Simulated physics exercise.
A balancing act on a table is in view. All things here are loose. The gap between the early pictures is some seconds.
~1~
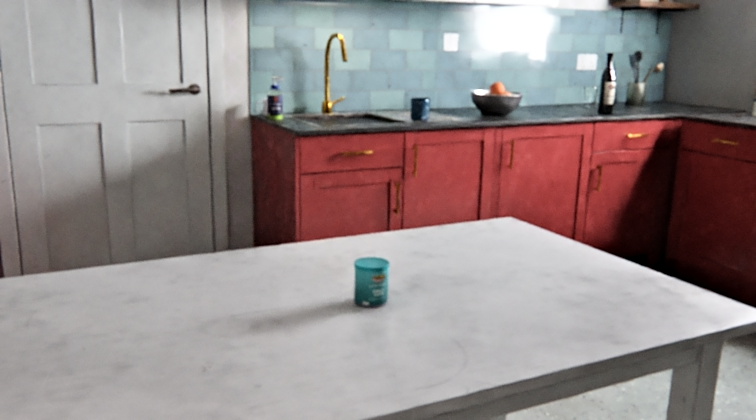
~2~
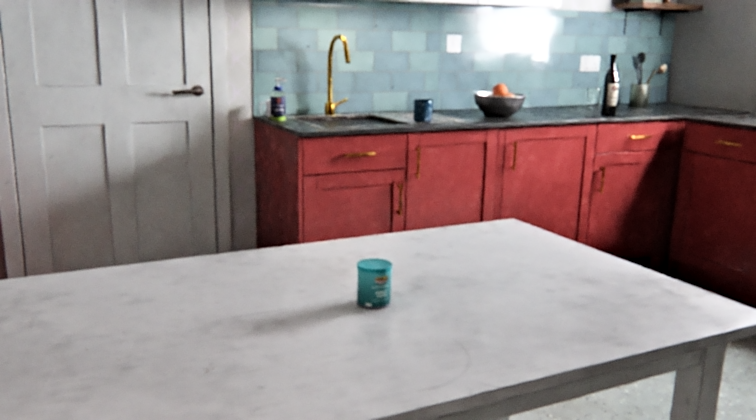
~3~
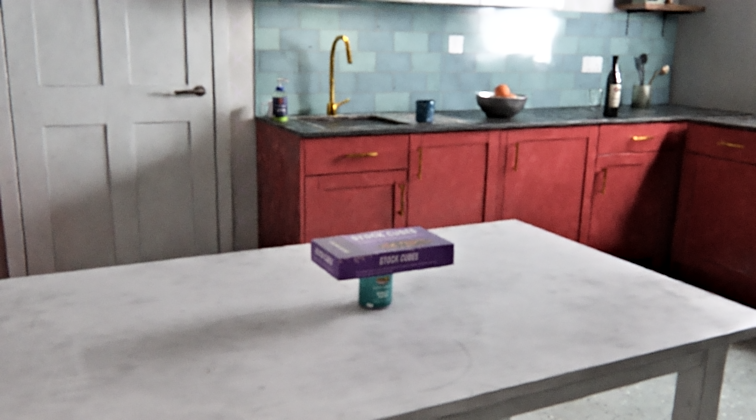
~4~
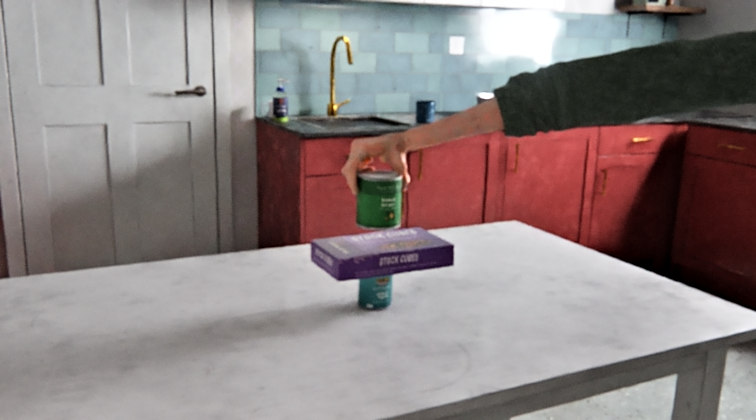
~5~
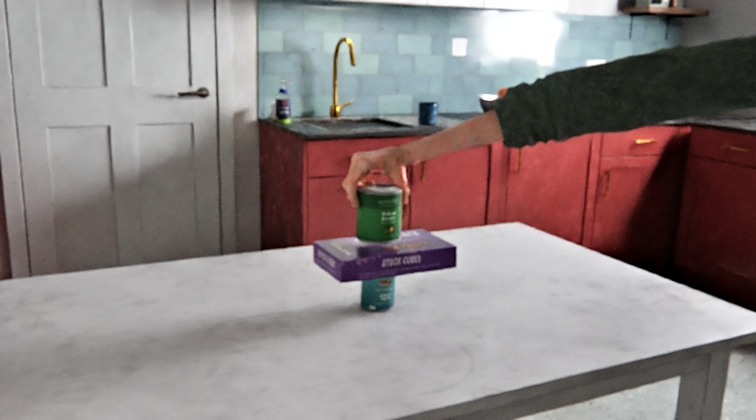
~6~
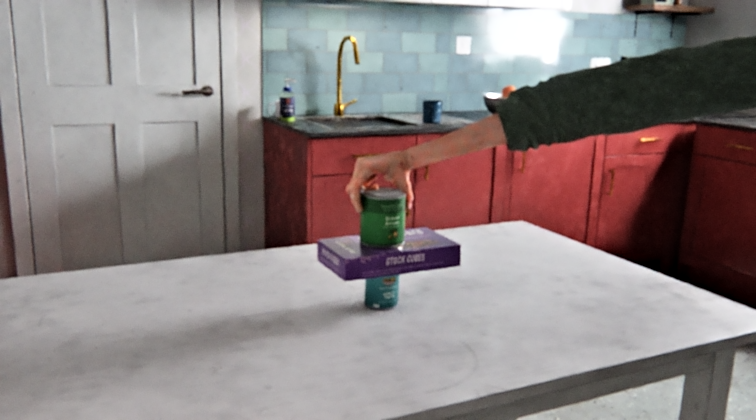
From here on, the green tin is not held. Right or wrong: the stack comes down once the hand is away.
Wrong, it stays balanced.
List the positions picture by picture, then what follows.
The last thing is not in view yet, in the first frame.
The last thing is not in view yet, in the second frame.
The last thing is not in view yet; purple packet (382, 252), in the third frame.
Still above its spot; green tin (379, 200); purple packet (382, 253), in the fourth frame.
Still above its spot; green tin (379, 213); purple packet (385, 254), in the fifth frame.
Set down, still held; green tin (383, 218); purple packet (389, 253), in the sixth frame.
Then, 0.70 s after the last picture, nothing has stirred.
Then, 1.70 s after the last picture, green tin resting near (382, 218).
At rest, all 3 in place. Seen from the same camera at the end, green tin near (382, 218). The stack keeps its balance.
